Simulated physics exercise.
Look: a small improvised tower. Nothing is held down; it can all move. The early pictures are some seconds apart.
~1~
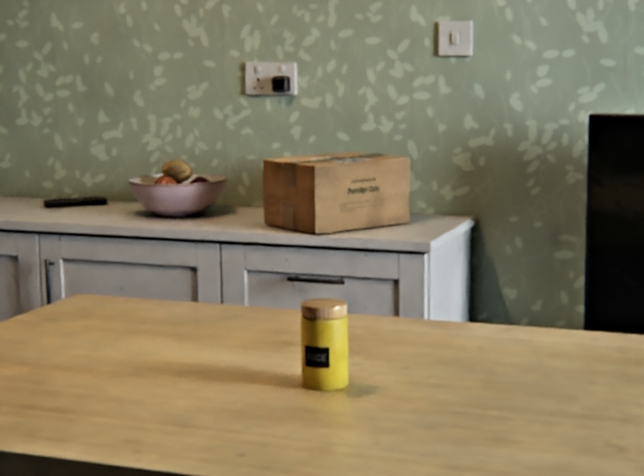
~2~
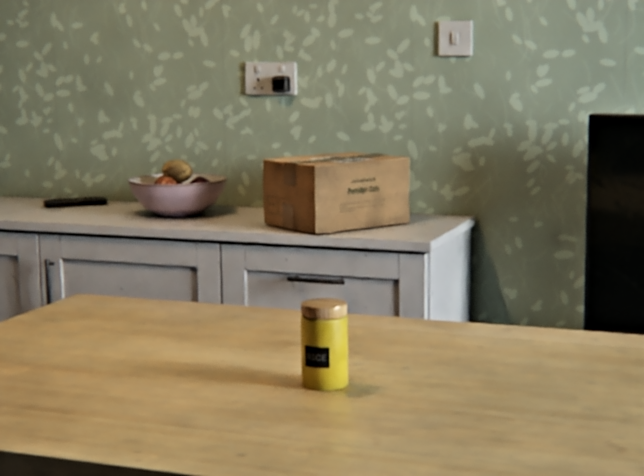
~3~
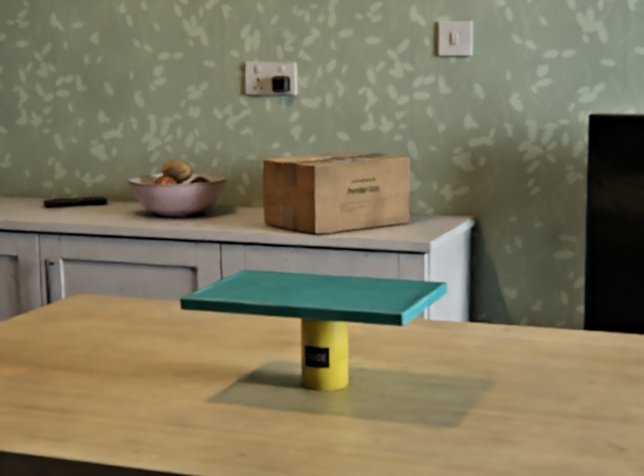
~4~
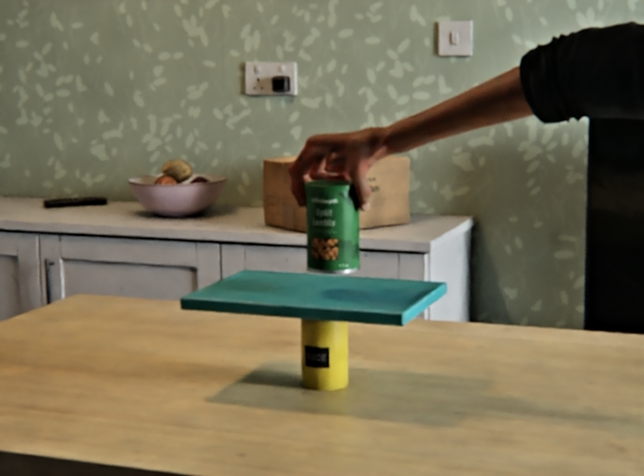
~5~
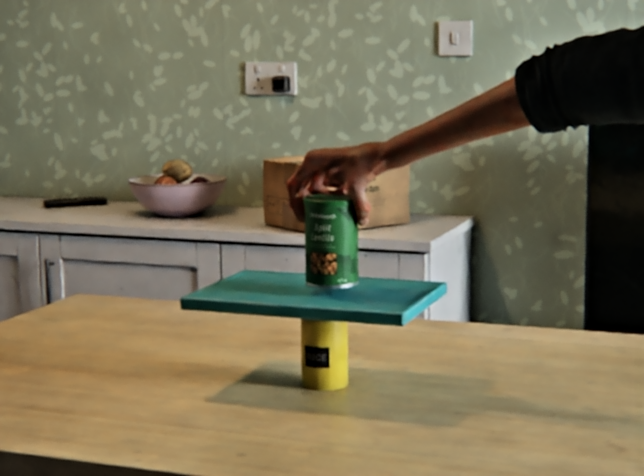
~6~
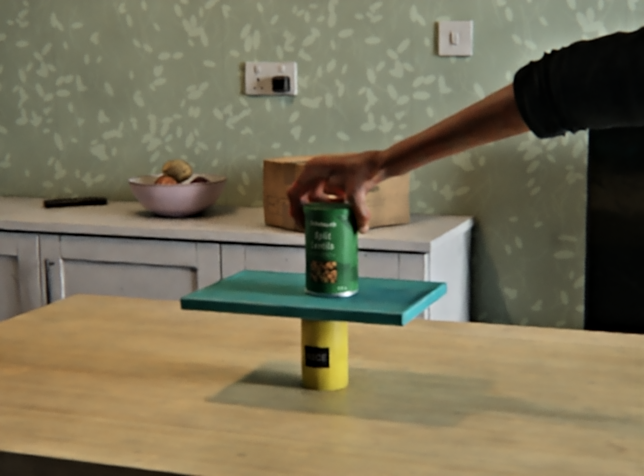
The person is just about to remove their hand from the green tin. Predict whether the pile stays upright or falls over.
I'd say it stands firm, no trouble.
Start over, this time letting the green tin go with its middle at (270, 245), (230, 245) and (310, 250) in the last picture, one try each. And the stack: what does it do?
Outcomes in order: Falls, then falls, then stands.
Then, 0.30 s after the last picture, nothing has stirred.
Then, 0.70 s after the last picture, green tin resting near (332, 249).
At rest, all 3 in place. Seen from the same camera at the end, green tin near (332, 249). The stack holds.
